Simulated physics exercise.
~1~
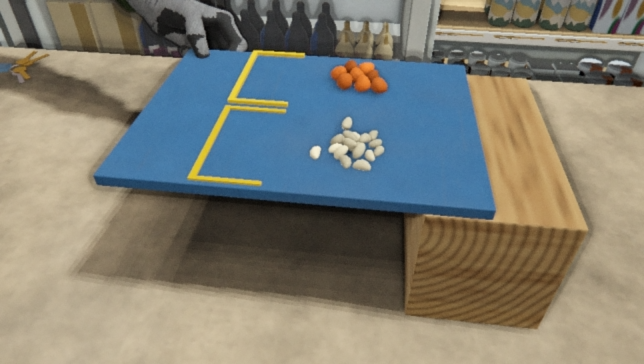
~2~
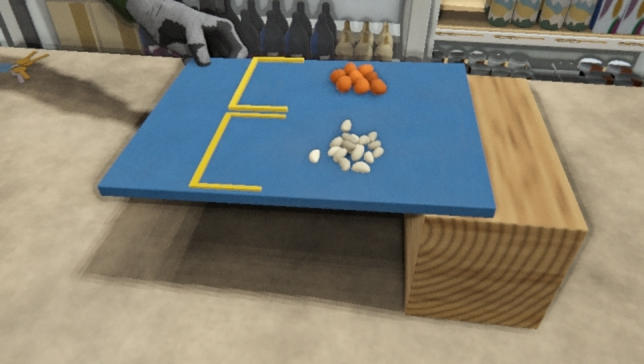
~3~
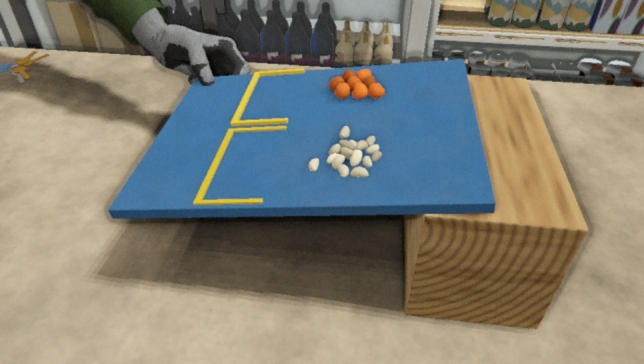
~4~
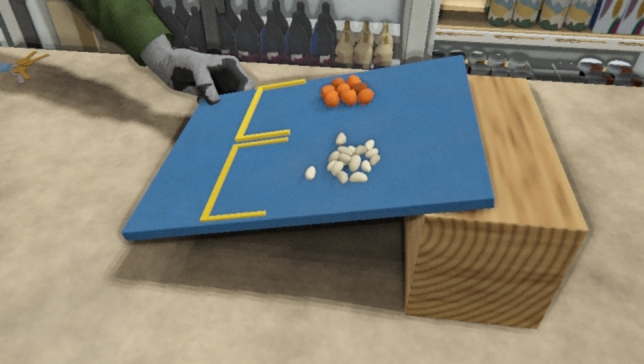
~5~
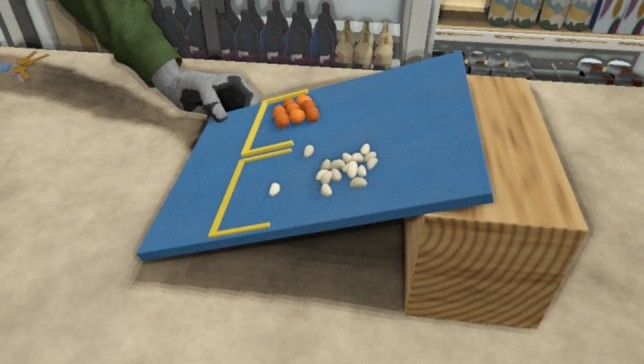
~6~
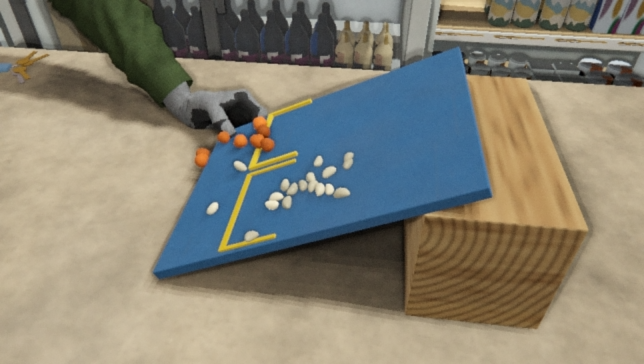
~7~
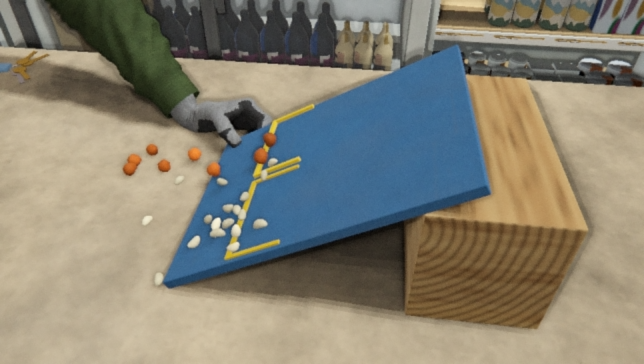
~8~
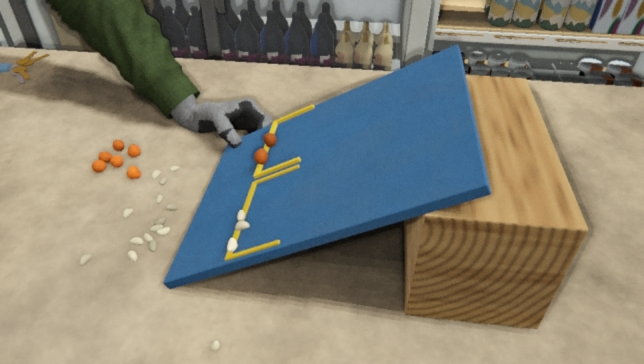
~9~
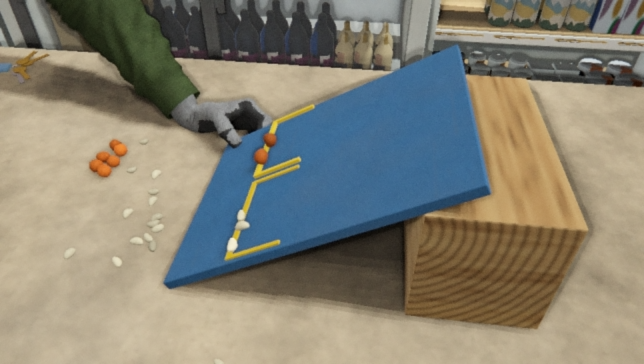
The footage shows a gloved hand lowering the left end of a blue board propped on a wooden block, until orange balls and white pebble-like pieces slide down past yellow strips, most ending scattered on the counter while a few stay against the strips.
